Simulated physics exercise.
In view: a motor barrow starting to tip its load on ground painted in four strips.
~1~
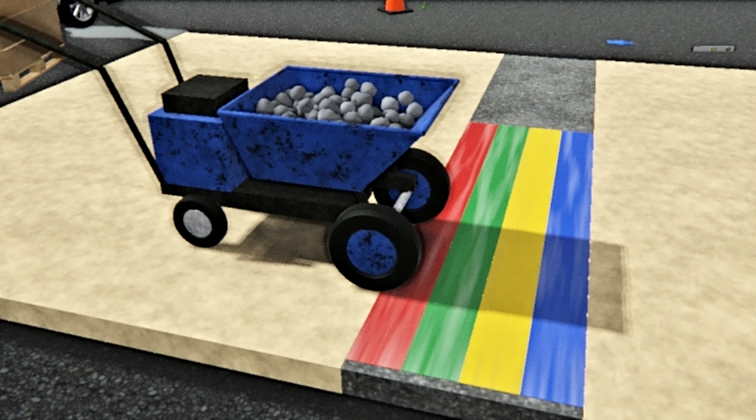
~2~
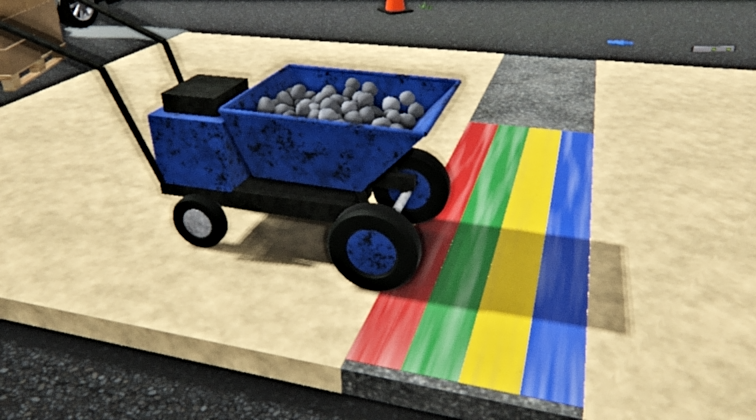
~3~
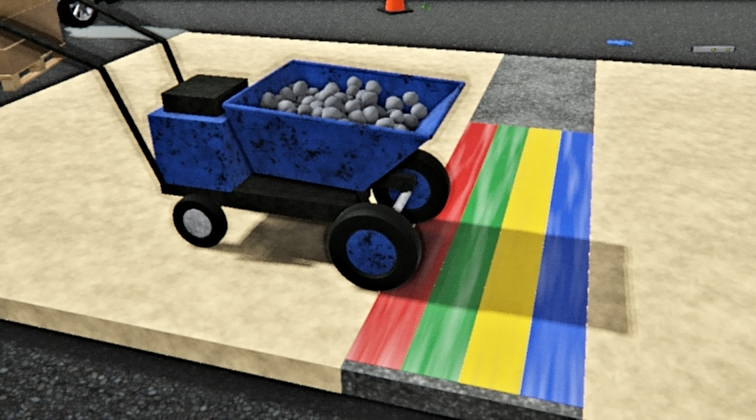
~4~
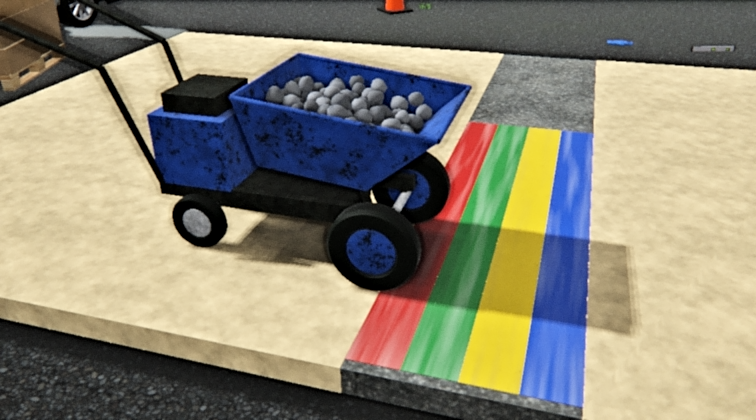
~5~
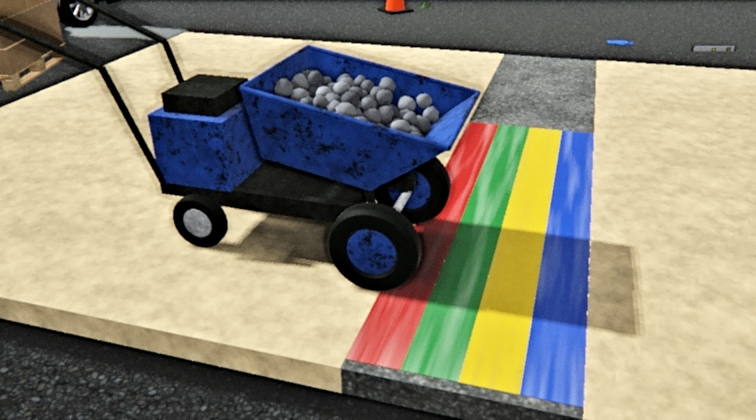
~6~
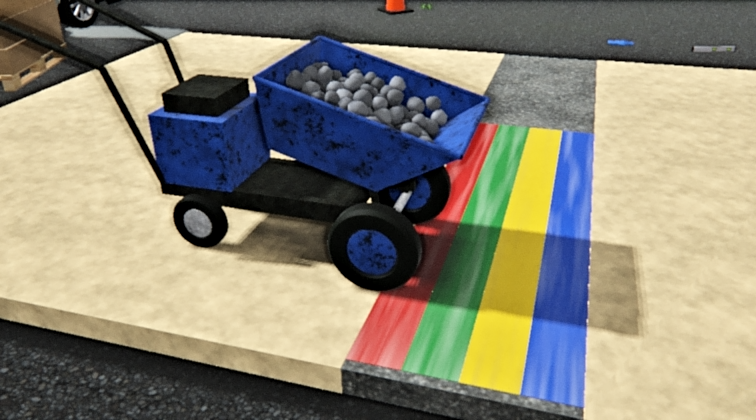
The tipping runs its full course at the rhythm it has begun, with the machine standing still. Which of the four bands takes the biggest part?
The heap favours the blue strip.
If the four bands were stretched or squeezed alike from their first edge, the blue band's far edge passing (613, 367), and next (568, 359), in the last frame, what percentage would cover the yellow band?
Roughly 20 per cent, and 0 per cent.
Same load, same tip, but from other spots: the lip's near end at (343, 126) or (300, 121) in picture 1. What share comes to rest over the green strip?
The first gives 20 %, the second 30 %.
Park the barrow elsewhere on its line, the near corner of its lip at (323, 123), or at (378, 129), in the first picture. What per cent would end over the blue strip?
Roughly 10 per cent, and 20 per cent.
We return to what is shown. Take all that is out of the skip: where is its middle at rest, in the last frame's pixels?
Near (586, 276).
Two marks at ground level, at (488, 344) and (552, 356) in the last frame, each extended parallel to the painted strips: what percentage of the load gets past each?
About 80 and 50 per cent.
Soon after the last picture, skip tipped steeply; all in the skip.
A little later, skip tipped right over; most in the skip; a small part over the yellow strip; about a quarter over the blue strip; a stray few off the paint.
Later still, skip tipped right over; about a quarter in the skip; a small part over the yellow strip; about a third over the blue strip; about a third off the paint.
At rest, skip tipped right over; about a quarter in the skip; none over the red strip; none over the green strip; a small part over the yellow strip; about a third over the blue strip; about a third off the paint.
